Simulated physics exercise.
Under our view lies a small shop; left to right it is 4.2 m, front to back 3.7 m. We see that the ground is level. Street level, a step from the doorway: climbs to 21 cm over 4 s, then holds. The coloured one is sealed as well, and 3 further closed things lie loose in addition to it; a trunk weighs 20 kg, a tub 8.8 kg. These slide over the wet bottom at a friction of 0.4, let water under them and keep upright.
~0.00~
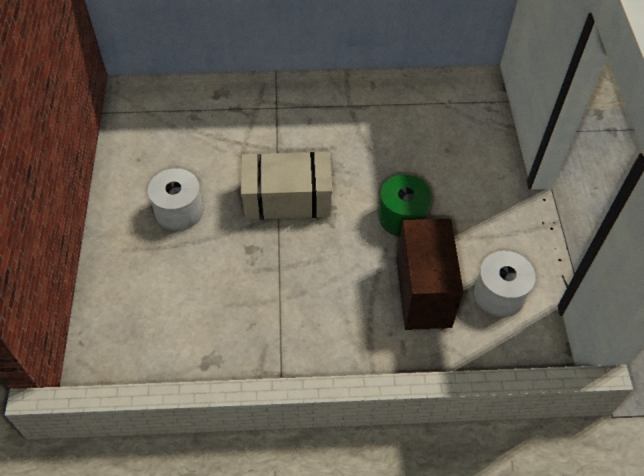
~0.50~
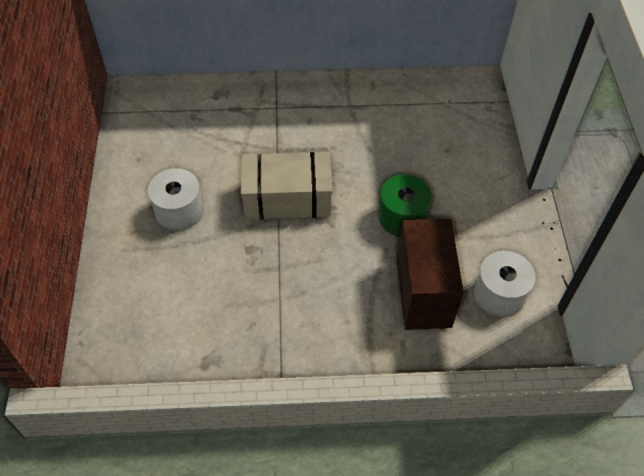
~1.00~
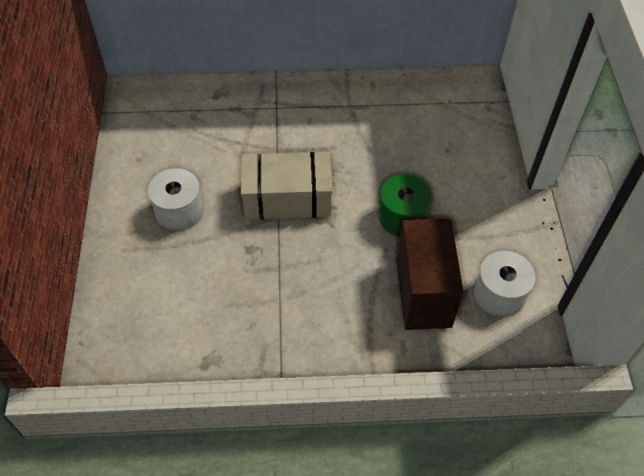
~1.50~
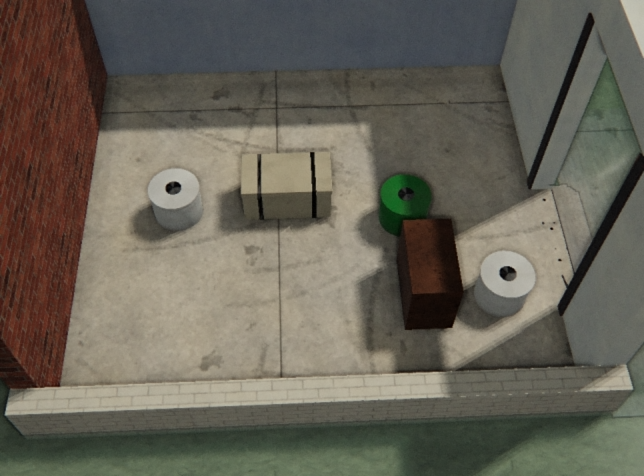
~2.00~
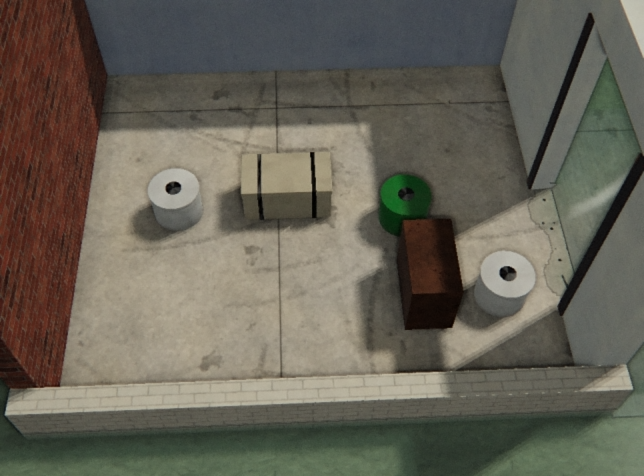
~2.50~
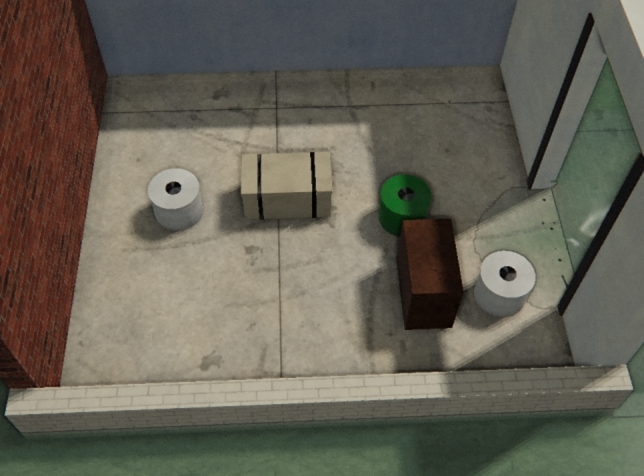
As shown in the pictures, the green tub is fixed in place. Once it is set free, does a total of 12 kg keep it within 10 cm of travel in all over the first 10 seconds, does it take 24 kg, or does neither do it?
Neither works.
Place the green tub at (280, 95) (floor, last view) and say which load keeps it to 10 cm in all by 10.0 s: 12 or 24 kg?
Looking at the loads, only the heavier keeps it.
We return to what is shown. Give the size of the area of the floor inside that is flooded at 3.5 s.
Around 2.0 m2 of it.
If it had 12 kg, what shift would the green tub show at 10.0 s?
About 300 cm.
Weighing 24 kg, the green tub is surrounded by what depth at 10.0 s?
Something like 6 centimetres.
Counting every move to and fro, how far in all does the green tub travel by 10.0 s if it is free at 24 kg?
About 40 cm.
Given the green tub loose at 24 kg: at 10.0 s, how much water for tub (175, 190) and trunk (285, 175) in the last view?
I'd put it at 7 cm and 3 cm respectively.
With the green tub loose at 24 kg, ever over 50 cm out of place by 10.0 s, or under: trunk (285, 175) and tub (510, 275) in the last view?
Object 1: Not surpassed, object 2: Surpassed.
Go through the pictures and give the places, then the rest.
In the first picture, the green tub at (406, 195), on the bottom; 0.0 m2 under water; 0 of 4 have shifted.
In the second picture, the green tub at (406, 195), on the bottom; water covers 0.0 m2; 0 of 4 have shifted.
In the third picture, the green tub at (406, 195), on the bottom; 0.0 m2 under water; 0 of 4 have shifted.
In the fourth picture, the green tub at (406, 195) rests on the ground; 0.0 m2 under water; 0 of 4 have shifted.
In the fifth picture, the green tub at (406, 195) rests on the ground; 0.0 m2 under water; 0 of 4 have shifted.
In the sixth picture, the green tub at (406, 195), on the bottom; water covers 0.5 m2; 0 of 4 have shifted.
After 3.5 s the green tub would be 1 cm from its start with 12 kg and 0 cm from its start with 24 kg; 4 cm of water round it then.
After 4.5 s the green tub would be 46 cm from its start with 12 kg and 6 cm from its start with 24 kg; 7 cm of water round it then.
After 7.0 s the green tub would be 95 cm from its start with 12 kg and 35 cm from its start with 24 kg; 7 cm of water round it then.
After 10.0 s the green tub would be 276 cm from its start with 12 kg and 40 cm from its start with 24 kg; 6 cm of water round it then.
